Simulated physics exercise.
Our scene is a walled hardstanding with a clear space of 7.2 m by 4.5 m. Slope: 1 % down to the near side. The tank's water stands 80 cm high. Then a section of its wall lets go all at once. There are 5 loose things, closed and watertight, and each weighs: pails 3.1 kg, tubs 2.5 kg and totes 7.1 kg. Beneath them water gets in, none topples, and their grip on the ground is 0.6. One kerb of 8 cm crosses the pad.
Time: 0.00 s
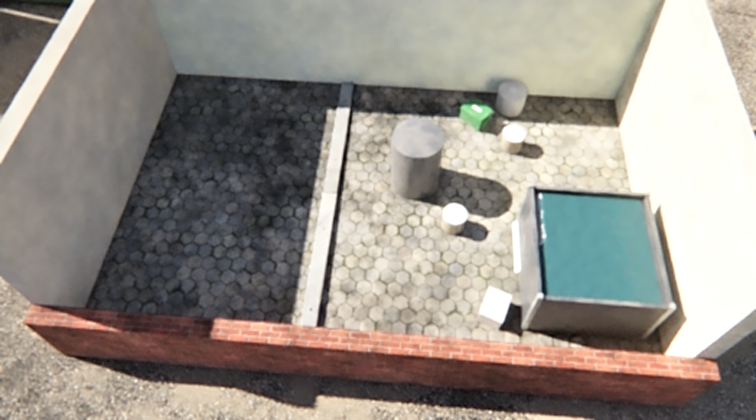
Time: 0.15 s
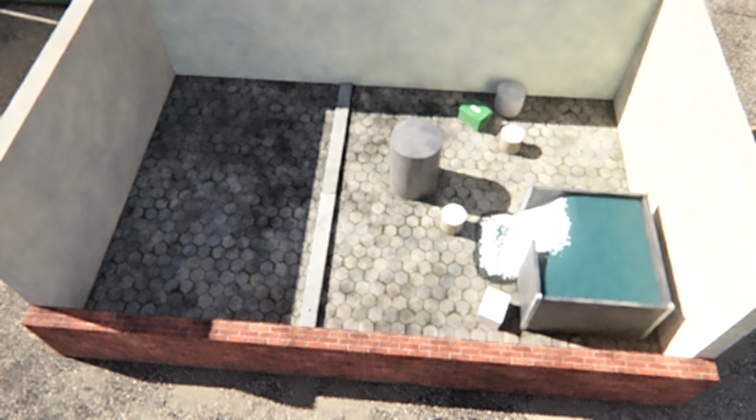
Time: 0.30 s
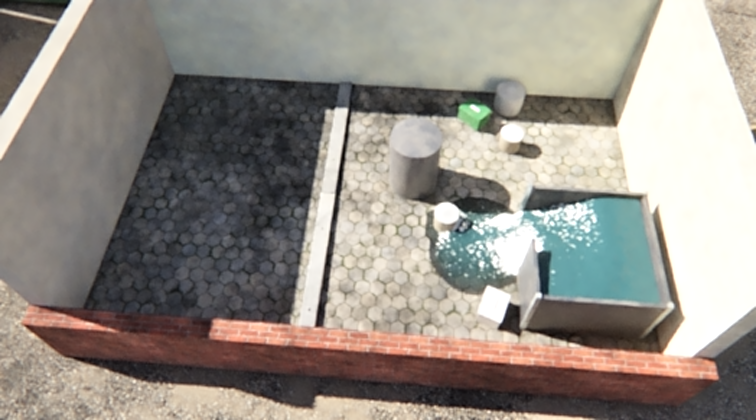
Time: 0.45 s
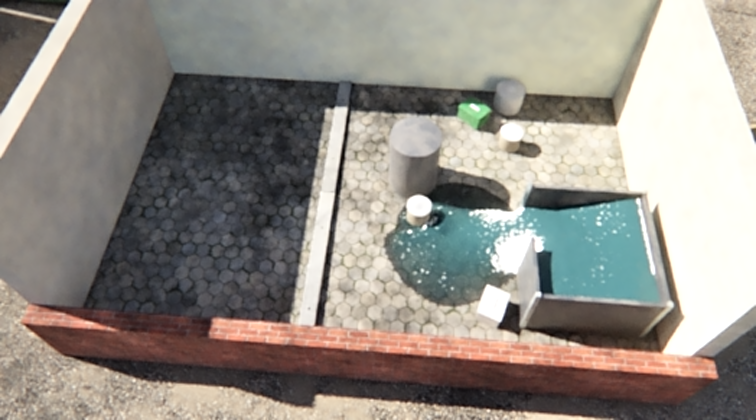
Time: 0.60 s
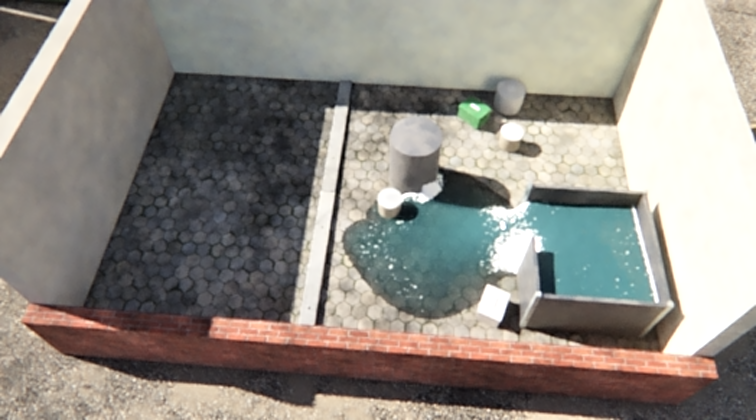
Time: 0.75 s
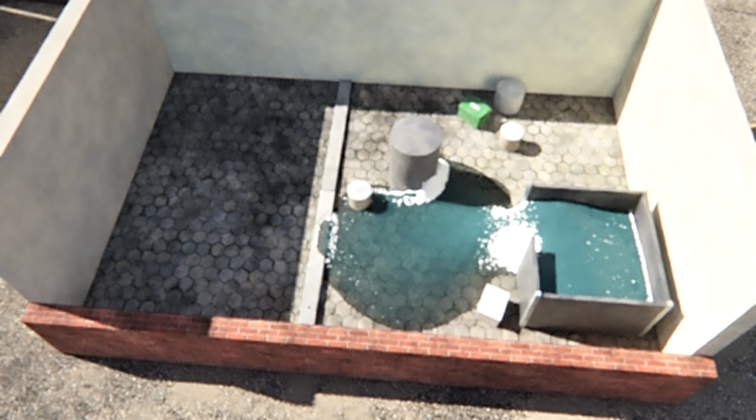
The clip opens on a walled, paved yard with a full tank at right, a large grey cylinder, a green tote and small tubs standing still. Water pours through the tank's left side and spreads leftward, carrying one pale tub along, then curls around the cylinder and reaches the kerb.
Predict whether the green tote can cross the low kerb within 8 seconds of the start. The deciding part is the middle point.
Watch the green tote: It is not over in time.
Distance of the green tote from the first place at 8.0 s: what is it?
I'd estimate some 80 centimetres.
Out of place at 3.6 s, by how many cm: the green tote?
It has shifted about 50 cm.
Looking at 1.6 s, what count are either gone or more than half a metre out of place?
I make it 1 by then.
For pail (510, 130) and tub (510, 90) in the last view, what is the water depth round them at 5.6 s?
About 3 and 2 cm.
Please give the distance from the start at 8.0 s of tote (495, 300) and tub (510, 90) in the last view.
In turn: 5 cm, 250 cm.
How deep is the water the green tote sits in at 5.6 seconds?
5 cm, roughly.
After 1.6 s the green tote is near (475, 107), 0.0 m from its start, aground; 0 of 5 are over the mark; 0 afloat.
After 3.6 s the green tote is near (508, 100), 0.5 m from its start, aground; 0 of 5 are over the mark; 2 afloat.
After 5.6 s the green tote is near (513, 100), 0.6 m from its start, aground; 0 of 5 are over the mark; 2 afloat.
After 8.0 s the green tote is near (527, 101), 0.8 m from its start, aground; 0 of 5 are over the mark; 2 afloat.
